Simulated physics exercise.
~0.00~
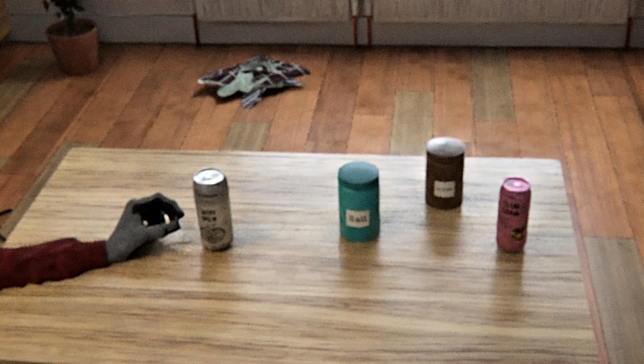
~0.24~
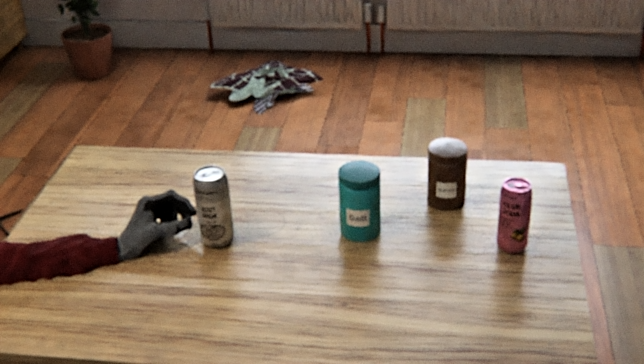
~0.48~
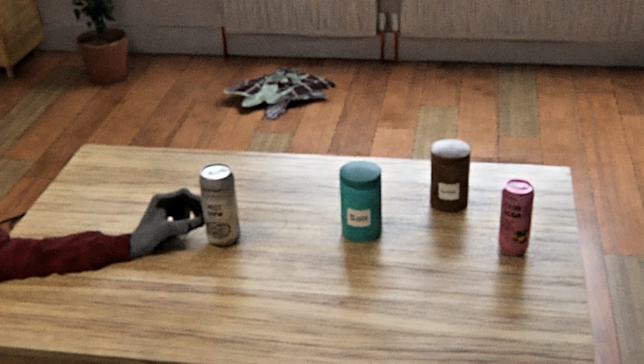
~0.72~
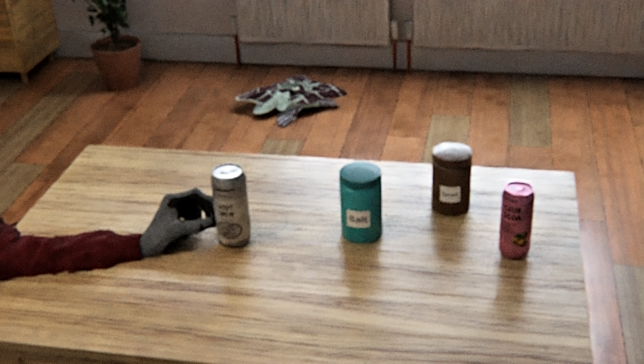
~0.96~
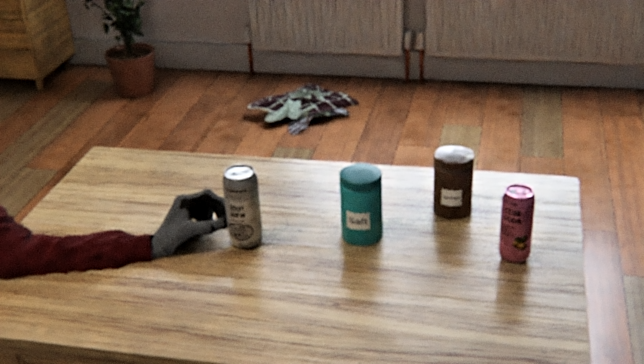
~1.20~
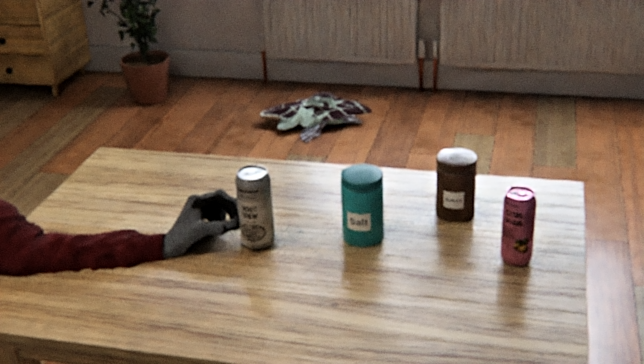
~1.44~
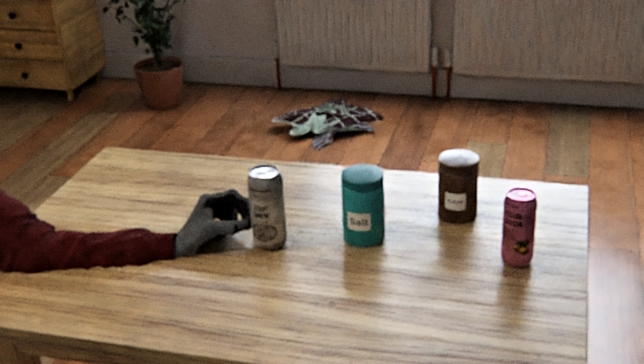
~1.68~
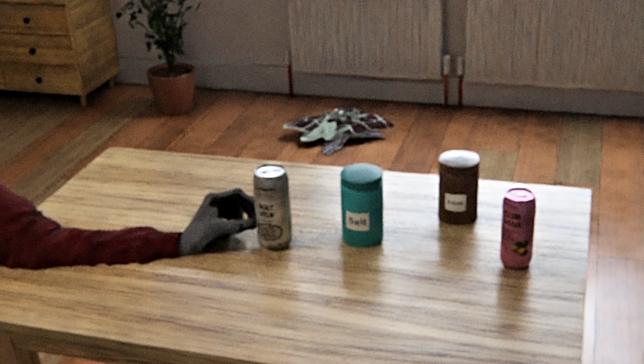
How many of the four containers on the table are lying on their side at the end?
None of them are lying down. The white can, turquoise jar, brown jar and pink can all still stand upright.
A gray-gloved hand slowly pushes the white can right across the table, leaving it upright.
